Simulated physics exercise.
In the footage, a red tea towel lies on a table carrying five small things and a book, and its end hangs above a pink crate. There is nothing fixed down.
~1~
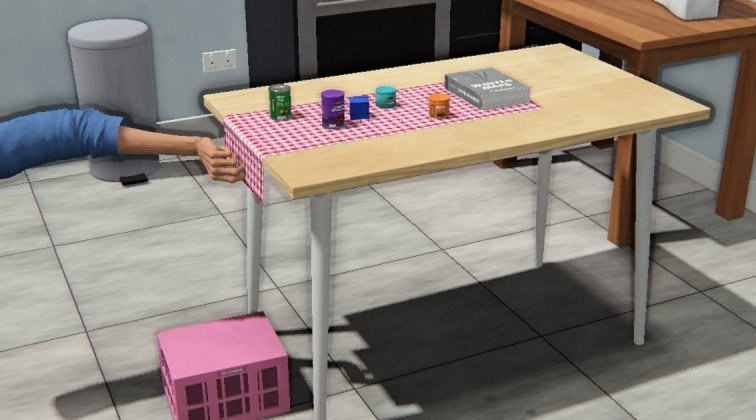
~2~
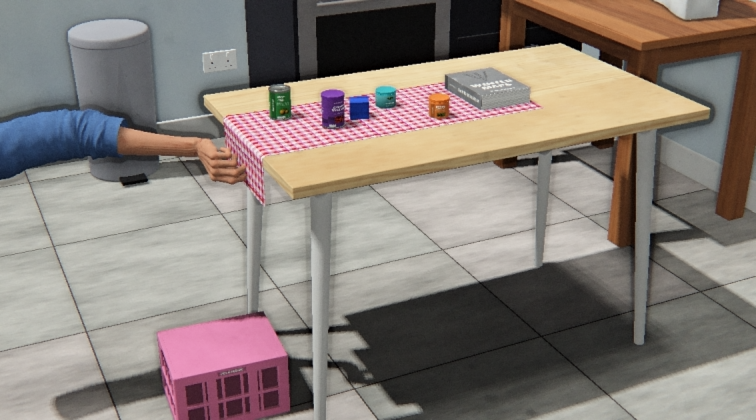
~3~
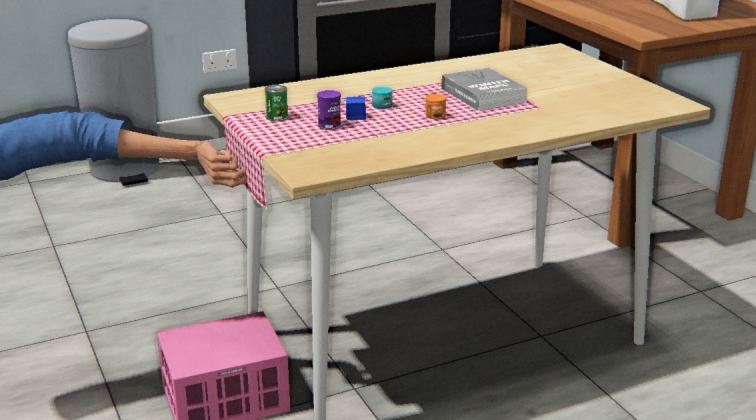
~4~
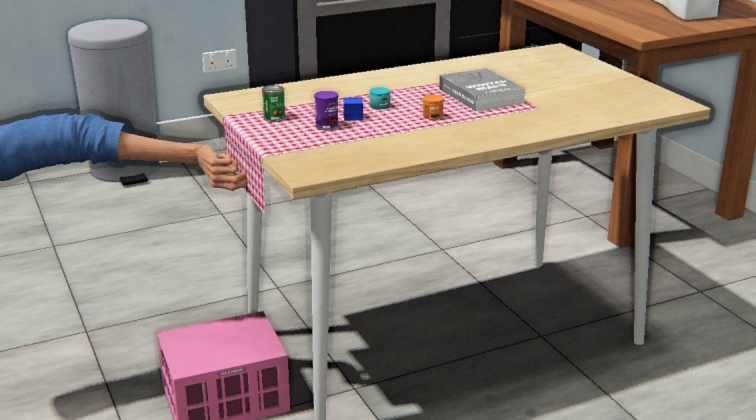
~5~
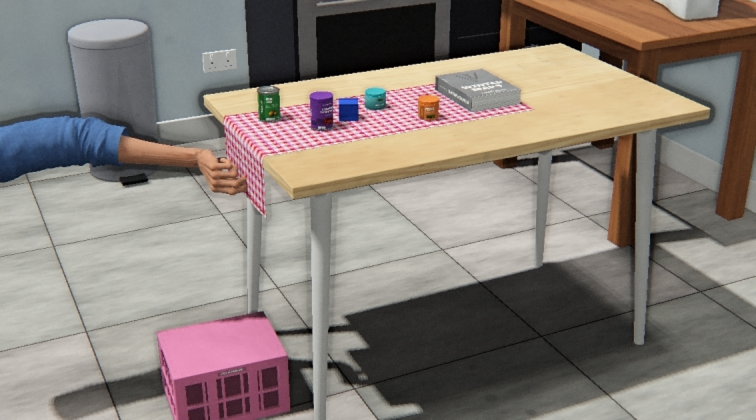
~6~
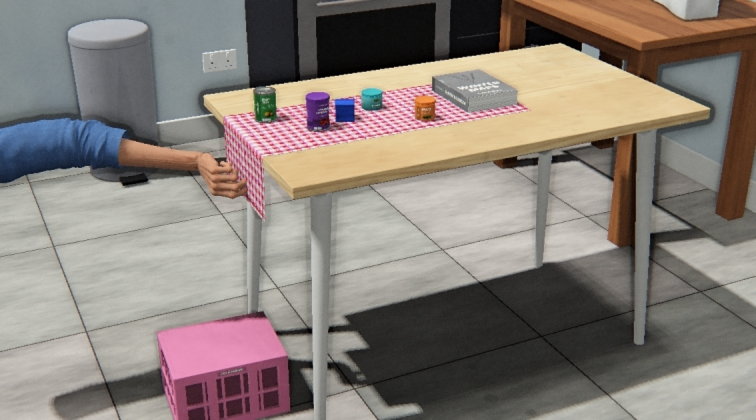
A hand slowly pulls a red checked cloth and the items on it slightly left.
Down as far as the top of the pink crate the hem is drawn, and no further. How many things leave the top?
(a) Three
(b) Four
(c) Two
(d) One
The answer is b.
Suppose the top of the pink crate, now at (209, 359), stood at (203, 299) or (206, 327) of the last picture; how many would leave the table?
Respectively 2 and 3.
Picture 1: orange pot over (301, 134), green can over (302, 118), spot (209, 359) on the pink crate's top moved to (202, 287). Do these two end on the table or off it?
Looks like the orange pot ends up down, and the green can ends up down.
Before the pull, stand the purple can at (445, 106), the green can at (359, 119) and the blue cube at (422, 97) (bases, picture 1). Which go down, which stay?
Outcome: Purple can stays, green can falls away, blue cube stays.
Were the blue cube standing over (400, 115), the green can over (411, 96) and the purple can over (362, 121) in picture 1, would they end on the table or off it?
Record - blue cube lost; green can retained; purple can lost.
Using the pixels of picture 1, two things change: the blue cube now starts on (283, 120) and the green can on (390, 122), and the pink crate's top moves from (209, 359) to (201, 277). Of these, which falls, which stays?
The blue cube is lost, the green can stays put.
Soon after, hem near (247, 272); green can and purple can gone.
After that, hem near (248, 307); green can, purple can and blue cube gone.
In the end, hem on the crate; green can, purple can, blue cube and turquoise pot gone. The answer is four.
